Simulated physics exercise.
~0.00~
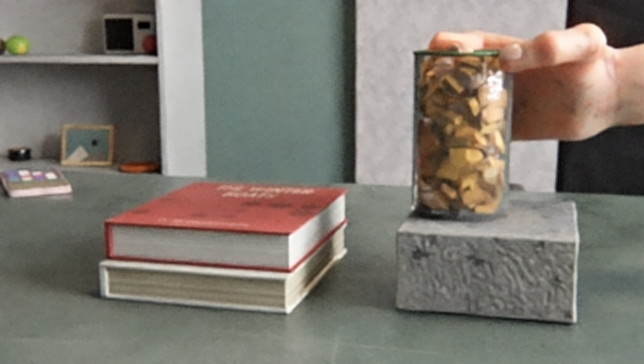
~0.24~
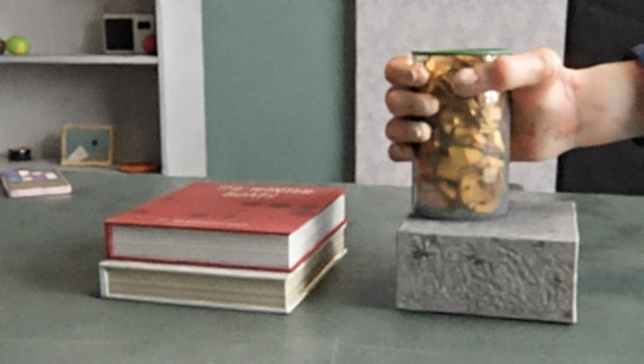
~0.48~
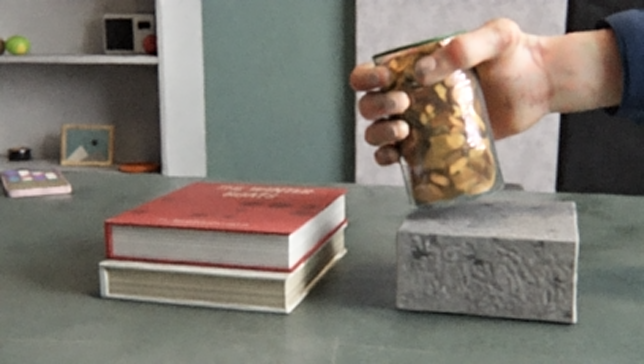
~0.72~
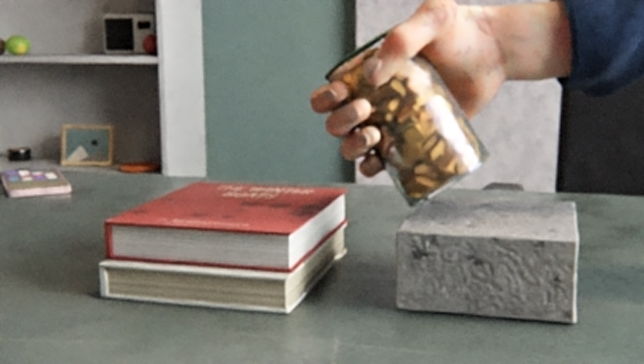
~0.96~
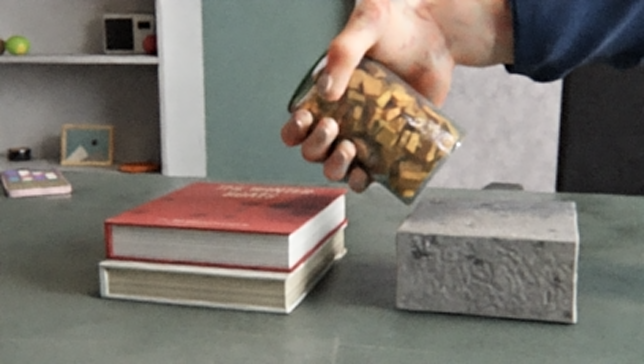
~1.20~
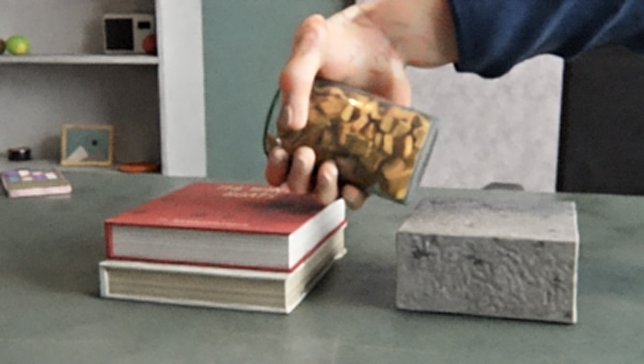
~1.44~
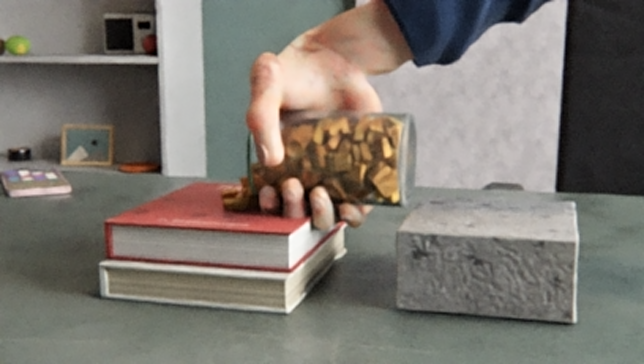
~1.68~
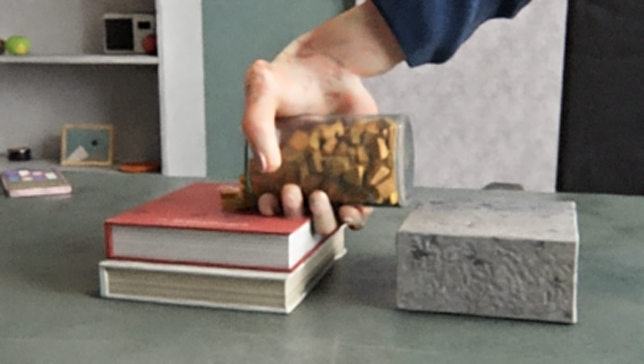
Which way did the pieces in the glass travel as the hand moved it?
They travelled to the left, going from above the grey block over to the stacked books.
